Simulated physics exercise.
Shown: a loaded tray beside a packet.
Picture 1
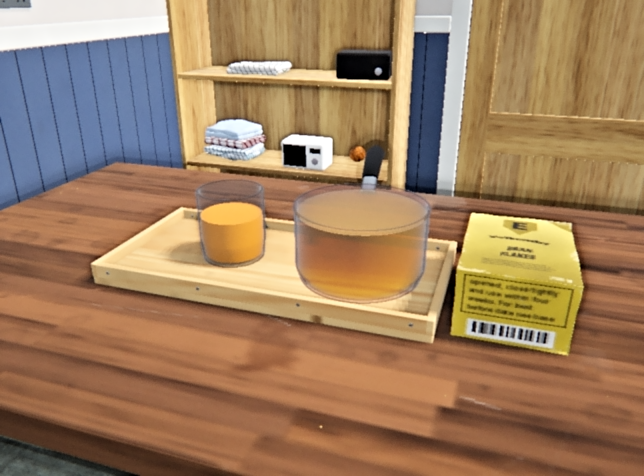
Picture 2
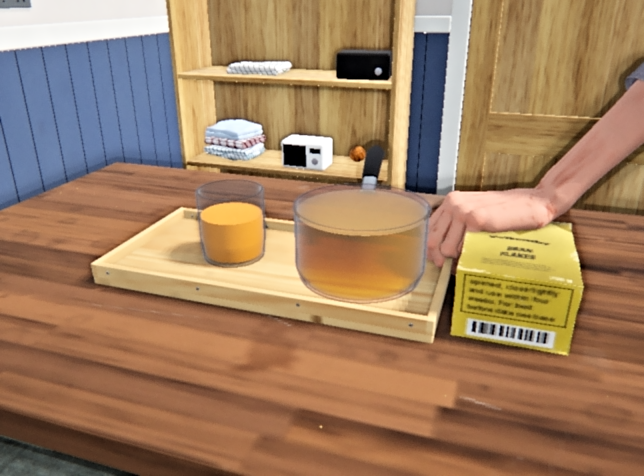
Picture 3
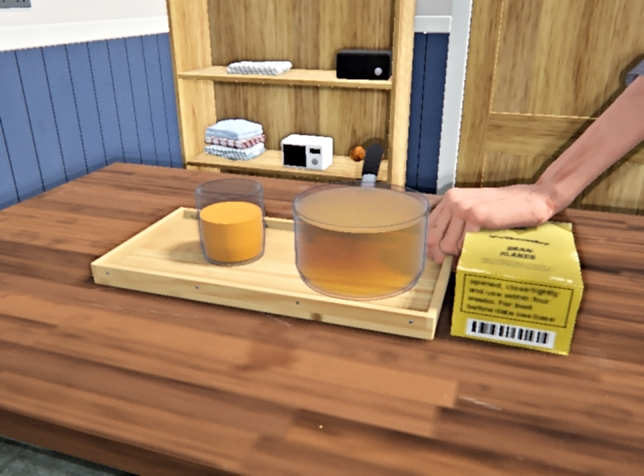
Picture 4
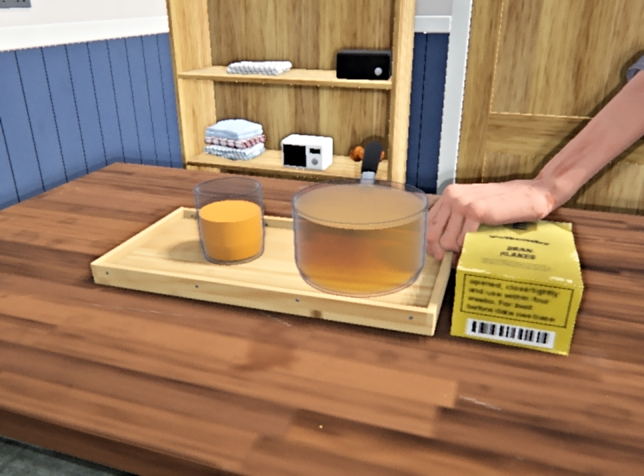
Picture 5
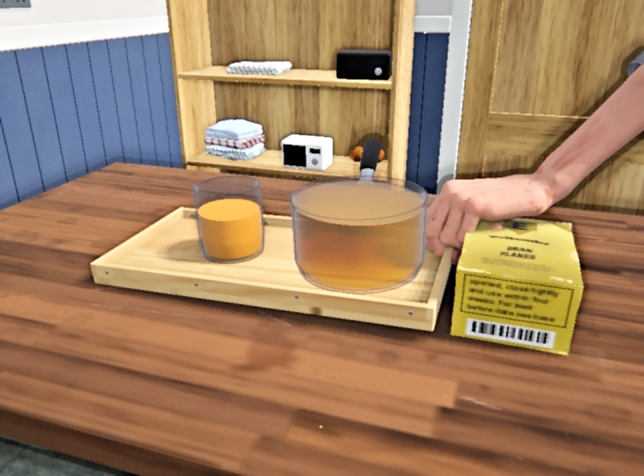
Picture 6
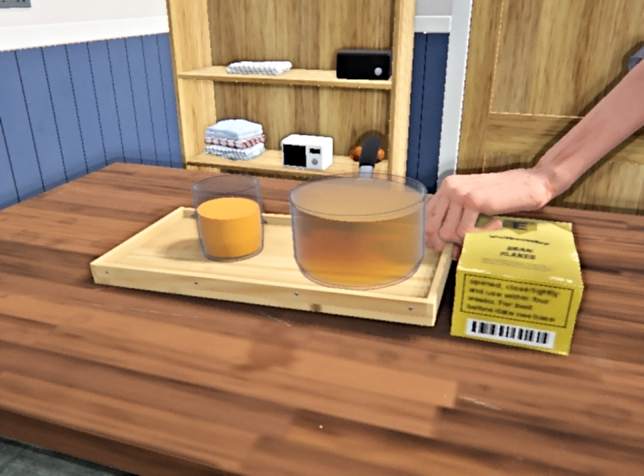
A bare hand and forearm reach in from the right and grip the near-right end of a pale wooden tray, raising it very slightly, while the view stays still. On the tray, a clear mug of orange liquid stands left of a larger glass saucepan of amber liquid, with a yellow packet to the right. The brown wooden tabletop is seen from slightly above, before shelves and blue panelling.
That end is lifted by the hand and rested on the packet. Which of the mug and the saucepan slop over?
The mug holds; the saucepan loses some.
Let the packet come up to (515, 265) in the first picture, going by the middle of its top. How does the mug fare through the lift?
Sheds nothing.
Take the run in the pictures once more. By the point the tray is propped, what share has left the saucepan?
Around 12 %.
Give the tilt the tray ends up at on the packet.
It ends up tilted at around 12°.
A moment on, the tray slopes by about 7°; mug, all is still inside; saucepan, a puddle lies under it.
Further on, the tray slopes by about 14°; mug, all is still inside; saucepan, a puddle lies under it.
When it is over, the tray slopes by about 12°, resting on the packet; mug, all is still inside; saucepan, a puddle lies under it.
